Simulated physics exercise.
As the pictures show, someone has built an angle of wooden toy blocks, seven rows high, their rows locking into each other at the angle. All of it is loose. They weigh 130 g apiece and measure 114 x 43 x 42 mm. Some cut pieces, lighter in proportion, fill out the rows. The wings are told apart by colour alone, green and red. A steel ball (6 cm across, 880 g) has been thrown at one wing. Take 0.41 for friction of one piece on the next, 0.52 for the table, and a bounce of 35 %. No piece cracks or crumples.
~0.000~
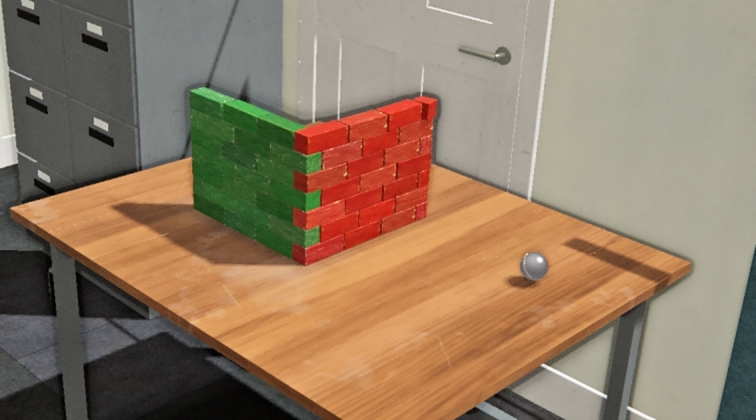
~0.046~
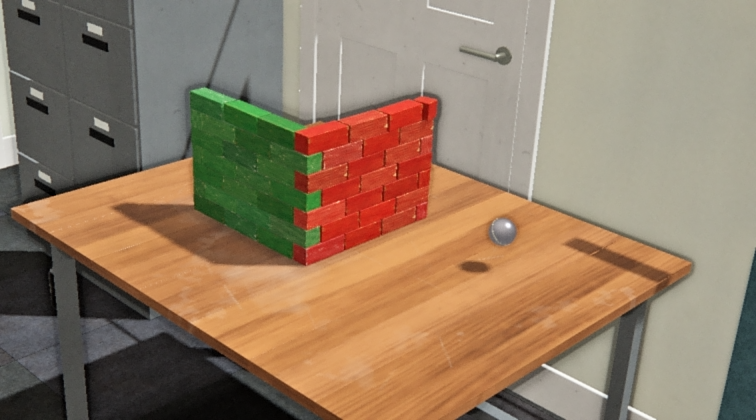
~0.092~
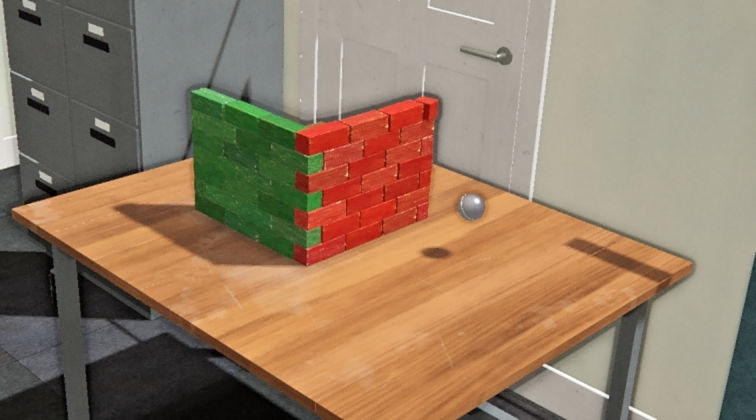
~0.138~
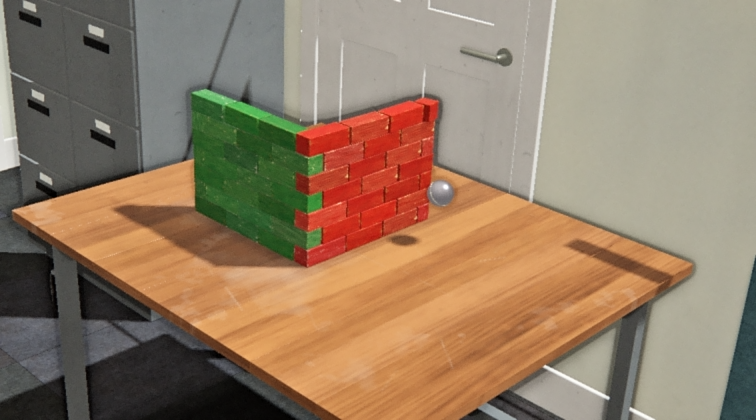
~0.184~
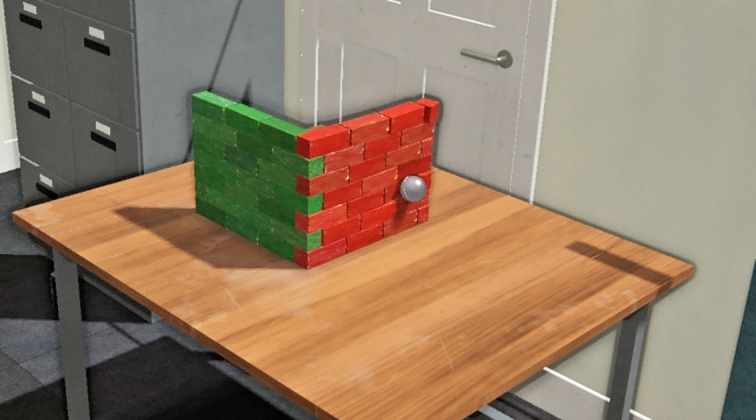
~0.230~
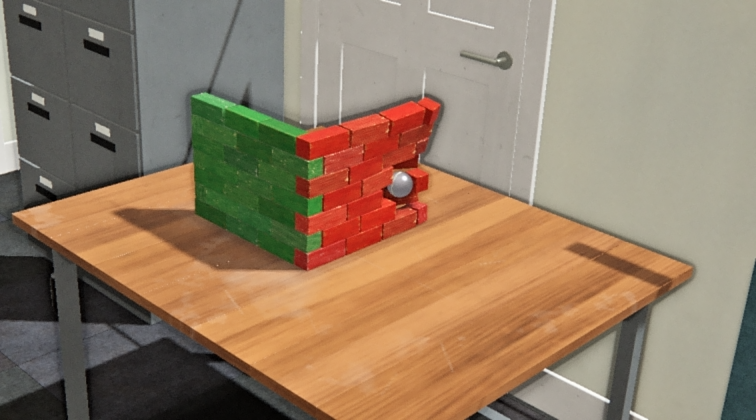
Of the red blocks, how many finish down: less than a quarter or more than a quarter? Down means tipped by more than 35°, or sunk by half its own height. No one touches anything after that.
The part is over a quarter.
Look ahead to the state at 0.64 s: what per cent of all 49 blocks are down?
20 per cent by then.
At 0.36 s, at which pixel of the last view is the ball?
Around (365, 202).
After 0.36 s, ball still moving; 7 of the 25 red blocks down (7 of 49 in all colours); top red block leaning 4°.
After 0.64 s, ball still moving; 9 of the 25 red blocks down (9 of 49 in all colours); top red block unmoved.
At rest (1.5 s), ball rolling away; 9 of the 25 red blocks down (9 of 49 in all colours); top red block unmoved; top green block unmoved. That is 36 per cent. As the last picture would show them, middles, top red block near (363, 132), top green block near (283, 137).
